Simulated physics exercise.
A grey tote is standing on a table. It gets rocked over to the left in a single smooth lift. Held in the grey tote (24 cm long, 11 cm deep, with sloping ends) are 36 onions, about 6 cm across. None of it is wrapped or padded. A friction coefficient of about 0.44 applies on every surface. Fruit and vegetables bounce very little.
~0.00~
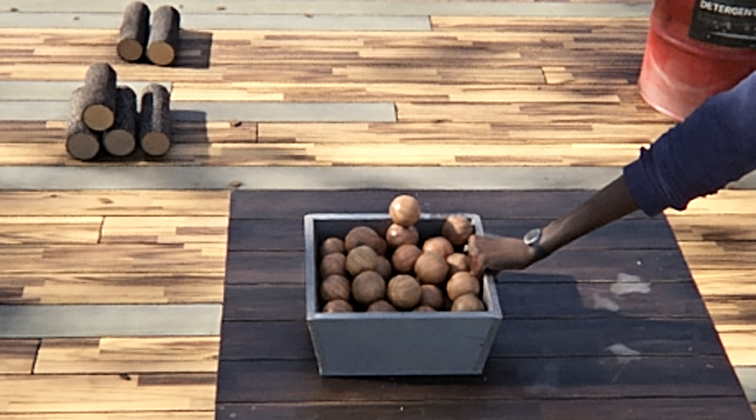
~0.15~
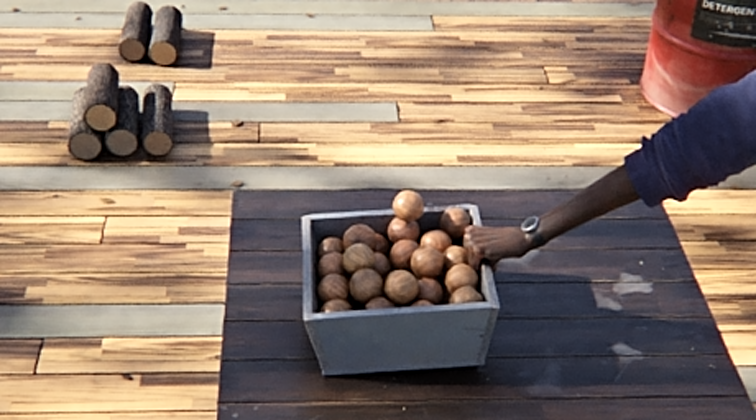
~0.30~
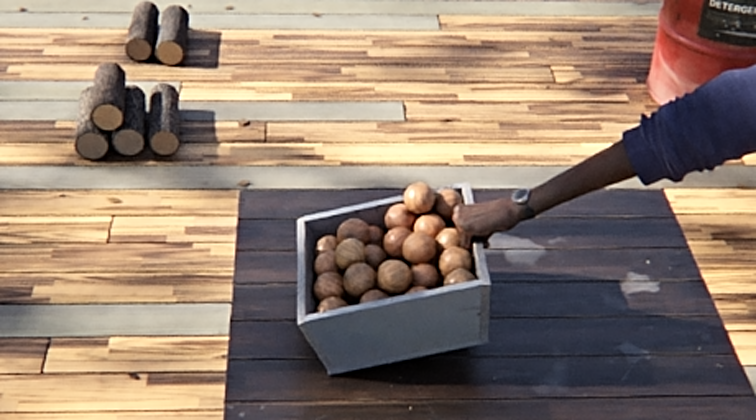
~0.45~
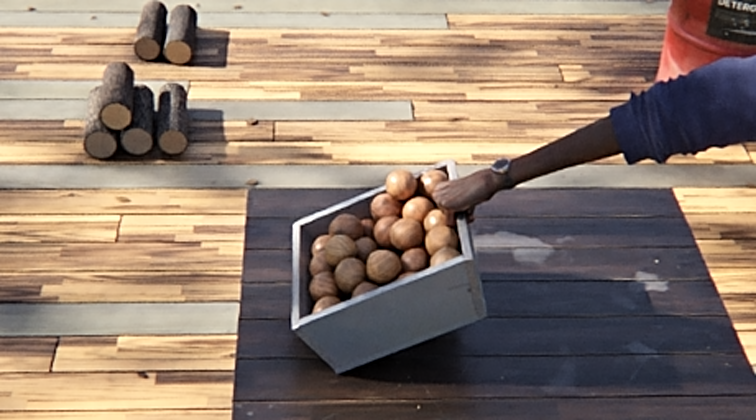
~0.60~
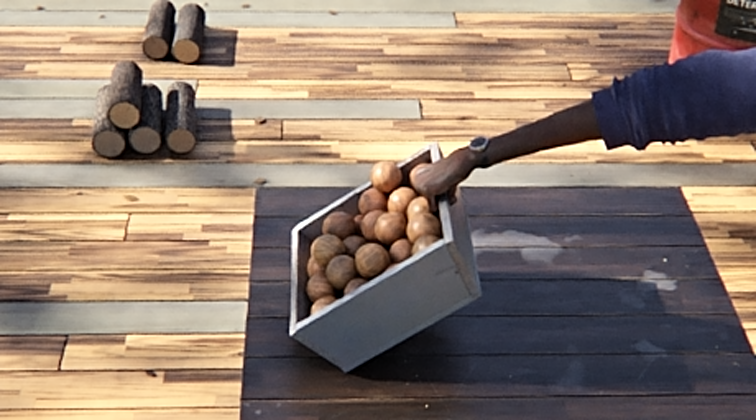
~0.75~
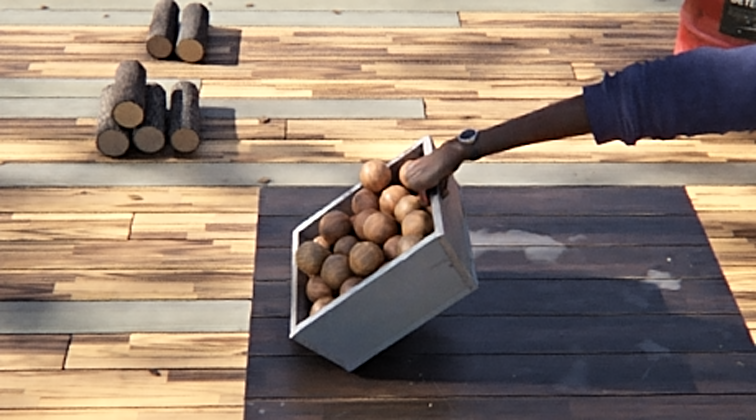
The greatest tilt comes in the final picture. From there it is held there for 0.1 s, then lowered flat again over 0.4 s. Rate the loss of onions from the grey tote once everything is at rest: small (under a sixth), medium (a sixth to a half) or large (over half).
Small.
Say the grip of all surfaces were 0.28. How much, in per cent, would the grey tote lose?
In that case the grey tote sheds 0 per cent of its load.
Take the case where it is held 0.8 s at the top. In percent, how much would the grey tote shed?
The grey tote would shed 10 percent of its load.
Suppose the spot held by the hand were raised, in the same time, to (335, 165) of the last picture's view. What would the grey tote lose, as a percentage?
Grey tote: 40 %.
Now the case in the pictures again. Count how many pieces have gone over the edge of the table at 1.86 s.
I'd put the number around 1.
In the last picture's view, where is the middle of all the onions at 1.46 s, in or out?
Pixel (421, 280), give or take.
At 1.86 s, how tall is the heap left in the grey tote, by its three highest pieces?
Some 13 cm.
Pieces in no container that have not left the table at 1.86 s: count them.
Count of pieces: About 1.
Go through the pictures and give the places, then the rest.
In the first frame (we follow the rim corner now nearest the camera; the camera pans a little), grey tote at (316, 316); tilt 0°; nothing out yet.
In the second frame, grey tote at (312, 316); tilt 4°.
In the third frame, grey tote at (305, 318); tilt 14°.
In the fourth frame, grey tote at (299, 323); tilt 27°.
In the fifth frame, grey tote at (296, 328); tilt 37°.
In the sixth frame, grey tote at (295, 330); tilt 41°; nothing out yet.
After 0.93 s, tilt 37°; 1 of 36 out of the grey tote.
After 1.15 s, tilt 6°; 1 of 36 out of the grey tote.
After 1.46 s, tilt 0°; 2 of 36 out of the grey tote.
Outcome (at 1.86 s), 2 of 36 out of the grey tote. Asked share, 2 of 36, 6 per cent.
